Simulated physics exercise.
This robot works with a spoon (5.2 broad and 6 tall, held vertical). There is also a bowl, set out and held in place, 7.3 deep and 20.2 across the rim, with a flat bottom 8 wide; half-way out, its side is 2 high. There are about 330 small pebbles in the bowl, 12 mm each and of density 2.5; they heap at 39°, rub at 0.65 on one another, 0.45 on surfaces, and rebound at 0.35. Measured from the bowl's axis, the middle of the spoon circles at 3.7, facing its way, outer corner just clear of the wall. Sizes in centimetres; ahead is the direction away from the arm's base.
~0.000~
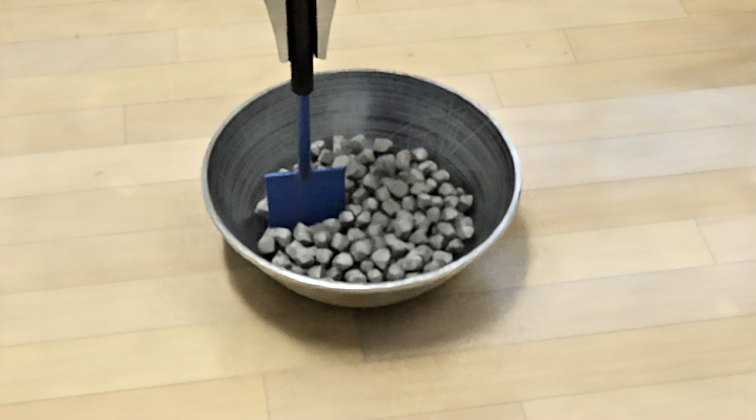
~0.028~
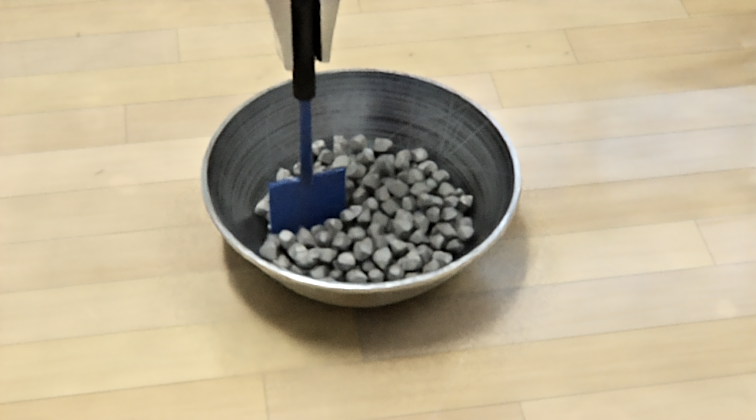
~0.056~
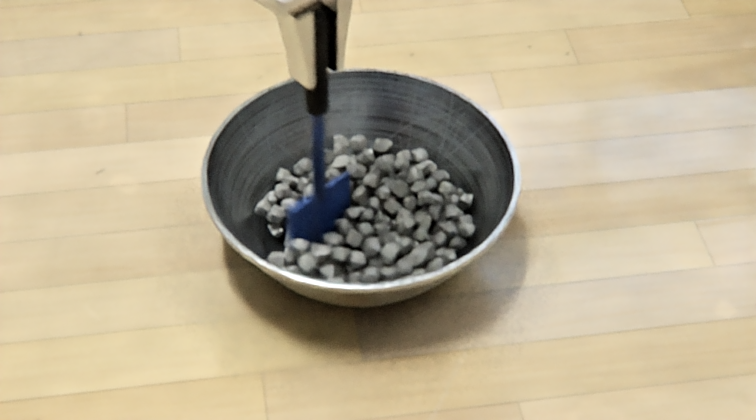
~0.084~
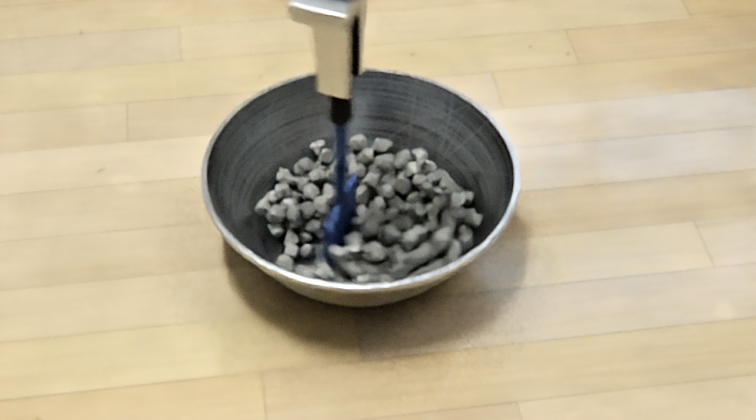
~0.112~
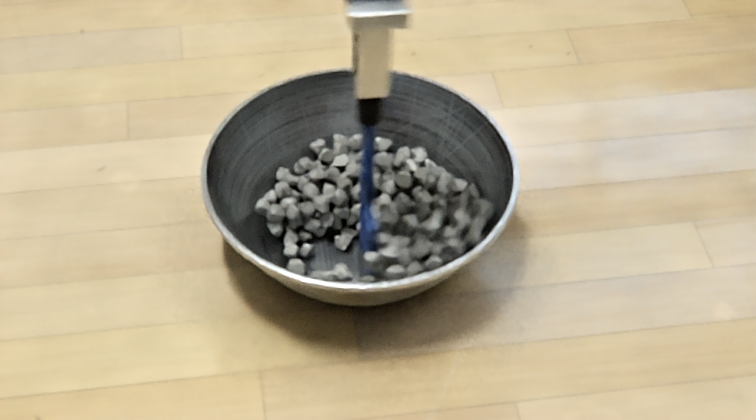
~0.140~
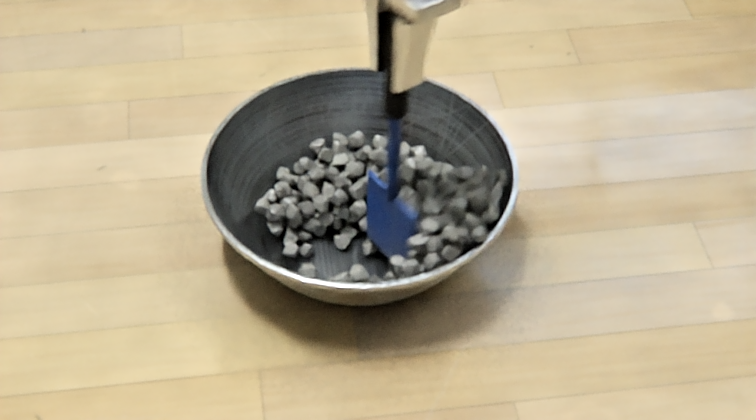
A blue spoon held upright by a robot arm starts at the left side of a metal bowl of small gray pebbles, barely shifting at first. It then sweeps rightward along the near side, turning as it goes, pushing pebbles toward the right and leaving a patch of bare bowl floor behind it.
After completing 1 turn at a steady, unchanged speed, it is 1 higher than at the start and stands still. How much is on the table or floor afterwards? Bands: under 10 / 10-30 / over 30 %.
10-30 %.
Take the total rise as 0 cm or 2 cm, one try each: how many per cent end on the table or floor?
Close to 25 and 15 percent, in that order.
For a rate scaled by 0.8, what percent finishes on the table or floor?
That gives about 10 percent.
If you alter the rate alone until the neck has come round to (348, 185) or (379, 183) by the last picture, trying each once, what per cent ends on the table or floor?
Roughly 5 and 10 percent, in that order.
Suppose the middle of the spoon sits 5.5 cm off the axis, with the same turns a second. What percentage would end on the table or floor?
Close to 10 in a hundred then.
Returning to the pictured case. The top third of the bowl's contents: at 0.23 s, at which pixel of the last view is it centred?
About (429, 130) in the last picture.
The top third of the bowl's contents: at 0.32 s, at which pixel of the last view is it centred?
Estimated centre: (299, 125).
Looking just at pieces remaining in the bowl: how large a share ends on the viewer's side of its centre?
Some 55 per cent.
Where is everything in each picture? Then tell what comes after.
The first frame shows spoon neck at (305, 155), 0° round; upper third of the load around (376, 206), from x 265 to 465, top at y 145; 333 in the bowl.
The second frame shows spoon neck at (306, 160), 10° round; upper third of the load around (374, 207), from x 265 to 465, top at y 145.
The third frame shows spoon neck at (319, 174), 35° round; upper third of the load around (375, 215), from x 265 to 470, top at y 145.
The fourth frame shows spoon neck at (341, 184), 62° round; upper third of the load around (390, 227), from x 265 to 475, top at y 145.
The fifth frame shows spoon neck at (368, 185), 89° round; upper third of the load around (415, 224), from x 265 to 490, top at y 140.
The sixth frame shows spoon neck at (393, 177), 117° round; upper third of the load around (439, 213), from x 265 to 505, top at y 140; 333 in the bowl.
After 0.23 s, 206° round, highest piece 12 above the table; 316 in the bowl, 17 in flight or on the tool.
After 0.32 s, 296° round, highest piece 12 above the table; 291 in the bowl, 10 on the table or floor, 32 in flight or on the tool.
After 0.57 s, 0° round, highest piece 8 above the table; 267 in the bowl, 65 on the table or floor, 1 in flight or on the tool.
After 1.27 s, 0° round, highest piece 8 above the table; 267 in the bowl, 66 on the table or floor.
At rest, 267 in the bowl, 66 on the table or floor. That is 20 % on the table or floor.
